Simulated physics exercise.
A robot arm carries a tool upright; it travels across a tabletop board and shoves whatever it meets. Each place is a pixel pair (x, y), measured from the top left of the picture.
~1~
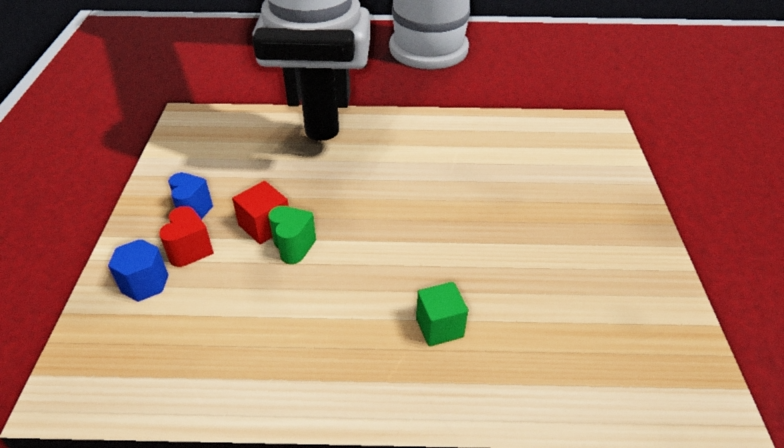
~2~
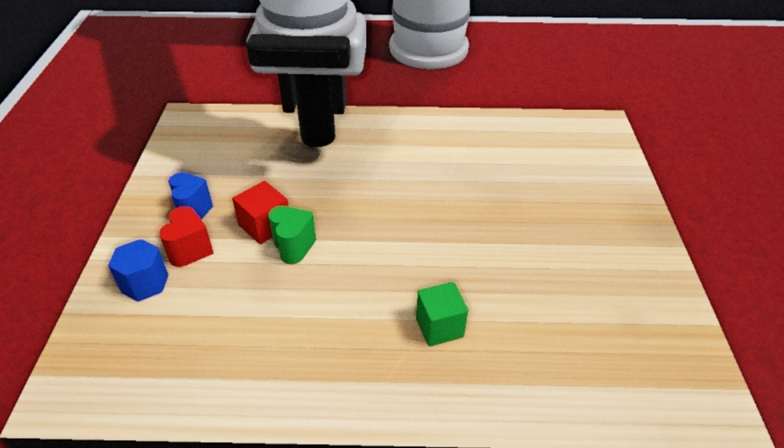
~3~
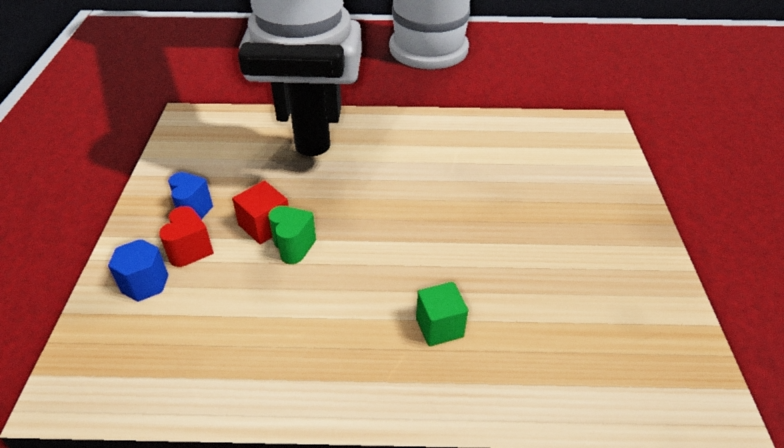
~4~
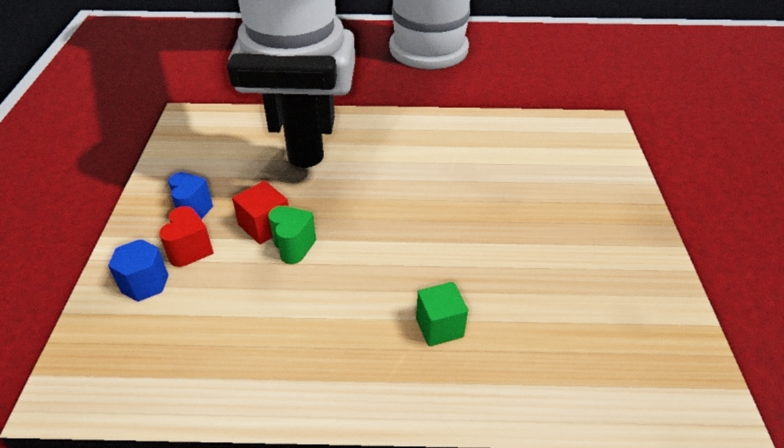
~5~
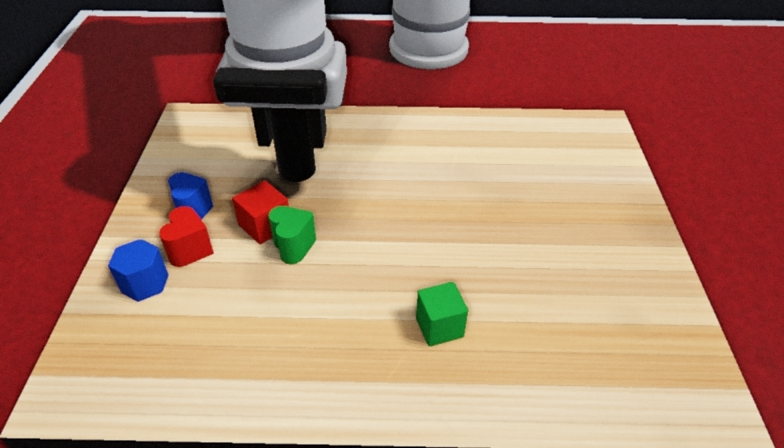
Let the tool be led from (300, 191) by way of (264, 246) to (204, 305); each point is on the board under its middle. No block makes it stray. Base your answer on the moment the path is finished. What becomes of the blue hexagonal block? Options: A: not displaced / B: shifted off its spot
My answer is option B.
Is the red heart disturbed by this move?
It is moved from its place.
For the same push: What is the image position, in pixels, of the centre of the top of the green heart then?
If I read the scene right, the answer is (283, 241).
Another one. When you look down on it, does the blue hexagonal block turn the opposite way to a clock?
It seems not.
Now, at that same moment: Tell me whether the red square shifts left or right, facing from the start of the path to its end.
That's a shift to the right.
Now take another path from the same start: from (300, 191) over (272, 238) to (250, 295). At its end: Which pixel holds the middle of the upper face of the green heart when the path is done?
Around (291, 252).
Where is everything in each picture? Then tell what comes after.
The first frame shows tip of the tool at (322, 131), middles of tops, blue hexagonal block at (133, 256), red heart at (182, 223), red square at (260, 198), green heart at (289, 219).
The second frame shows tool at (318, 137), nothing pushed.
The third frame shows tool at (313, 146), nothing pushed.
The fourth frame shows tool at (306, 157), nothing pushed.
The fifth frame shows tool at (297, 171), blue hexagonal block at (133, 256), red heart at (182, 223), red square at (260, 198), green heart at (289, 219).
On the path given first. One third of the way, tool at (274, 207); red square at (238, 218); green heart at (288, 226), turned 35° anticlockwise.
Two thirds of the way, tool at (241, 246); red heart at (162, 227), turned 50° clockwise; red square at (193, 251), turned 35° clockwise; green heart at (283, 241), turned 95° anticlockwise.
At the end, tool at (197, 285); blue hexagonal block at (112, 259), turned 25° clockwise; red heart at (156, 228), turned 70° clockwise; red square at (146, 275), turned 70° clockwise; green heart at (283, 241), turned 95° anticlockwise.
